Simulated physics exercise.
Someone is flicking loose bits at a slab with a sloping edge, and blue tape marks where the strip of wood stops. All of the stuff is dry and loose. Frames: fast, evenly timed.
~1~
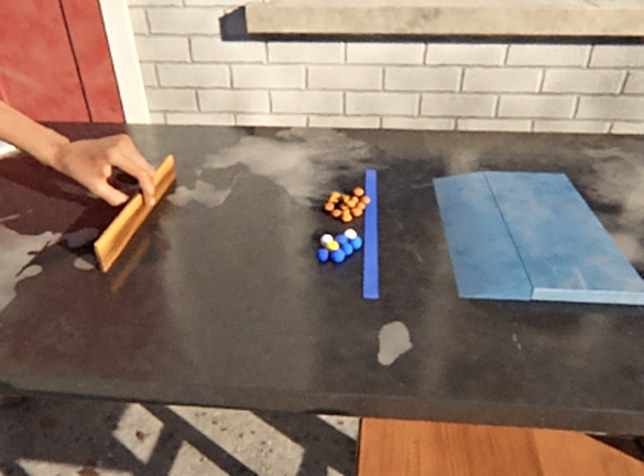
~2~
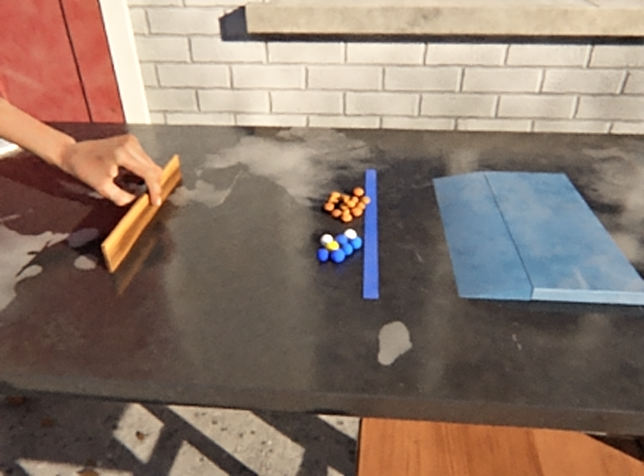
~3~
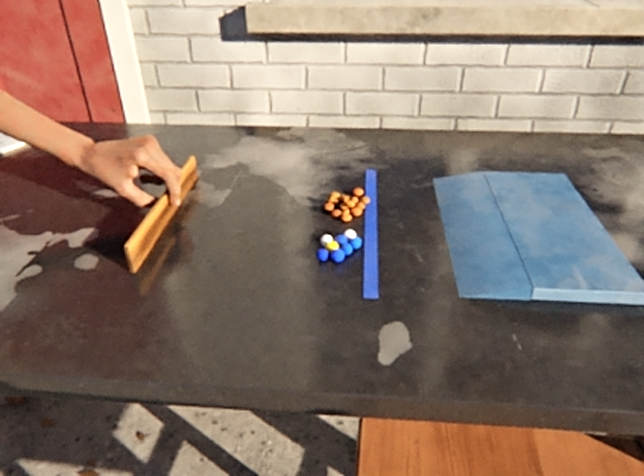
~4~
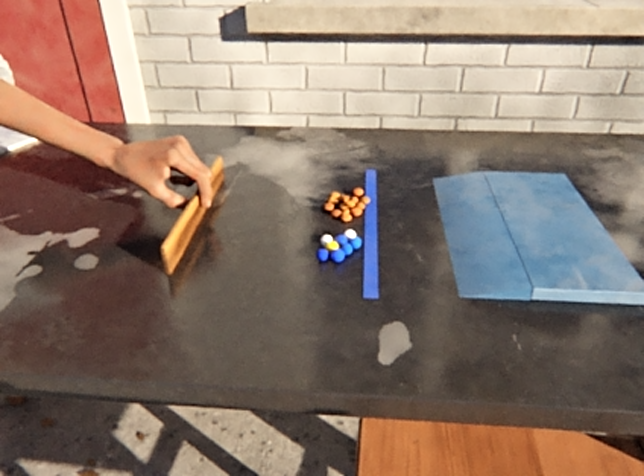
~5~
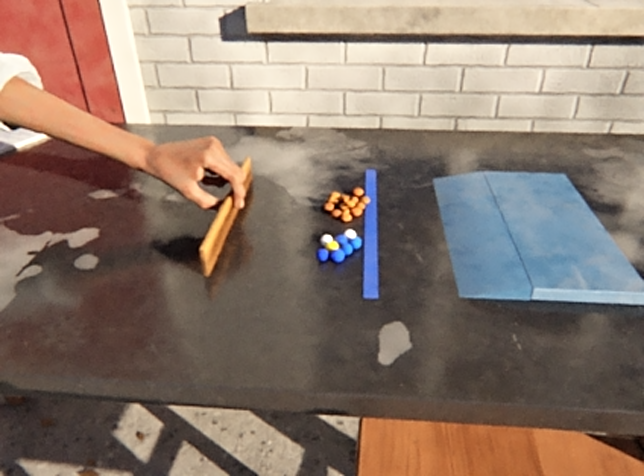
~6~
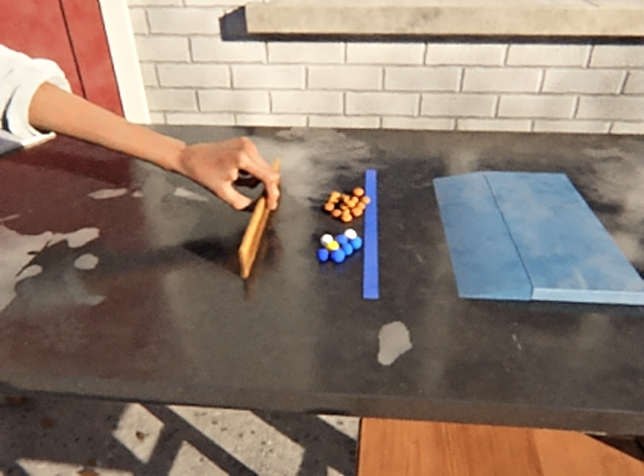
A hand slid an upright strip of wood rightward across the dark tabletop, slowly at first, bringing it closer to two small piles of orange and mostly blue bits, which stayed still beside the blue tape.
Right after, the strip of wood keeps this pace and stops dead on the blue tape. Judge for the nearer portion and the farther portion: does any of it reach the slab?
Result: The nearer portion will succeed in part at least; the farther portion will fail to get any pieces up.
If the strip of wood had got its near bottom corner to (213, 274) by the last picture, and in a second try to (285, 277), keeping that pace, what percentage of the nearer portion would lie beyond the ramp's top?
You'd see roughly 80 in a hundred the first time and roughly 100 in a hundred the next.
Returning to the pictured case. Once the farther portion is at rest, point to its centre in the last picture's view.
At the finish its centre is at about (439, 208) in the last picture.
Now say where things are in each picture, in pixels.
Strip of wood at (106, 249), at rest; blue tape at (371, 175); top of the ramp at (529, 279); nearer portion at (341, 241), a few glass marbles; farther portion at (345, 207), a few bits of cat kibble, in the first frame.
Strip of wood at (113, 249); farther portion at (345, 207), in the second frame.
Strip of wood at (135, 250); nearer portion at (341, 241), in the third frame.
Strip of wood at (171, 252); farther portion at (345, 207), in the fourth frame.
Strip of wood at (208, 253); nearer portion at (341, 241), in the fifth frame.
Strip of wood at (246, 255); blue tape at (371, 175); top of the ramp at (529, 279); nearer portion at (341, 241); farther portion at (345, 207), in the sixth frame.
Then, 0.12 s past the last view, strip of wood still moving, near (332, 199); nearer portion all short of the ramp; farther portion all short of the ramp.
Then, 0.25 s past the last view, strip of wood stopped at the blue tape; nearer portion all short of the ramp; farther portion all short of the ramp.
Then, 0.53 s past the last view, strip of wood stopped at the blue tape; nearer portion all past the top; farther portion about a third on the ramp, about two thirds short of the ramp.
Finally, strip of wood stopped at the blue tape; nearer portion all past the top; farther portion none past the top, about a third on the ramp, about two thirds short of the ramp.
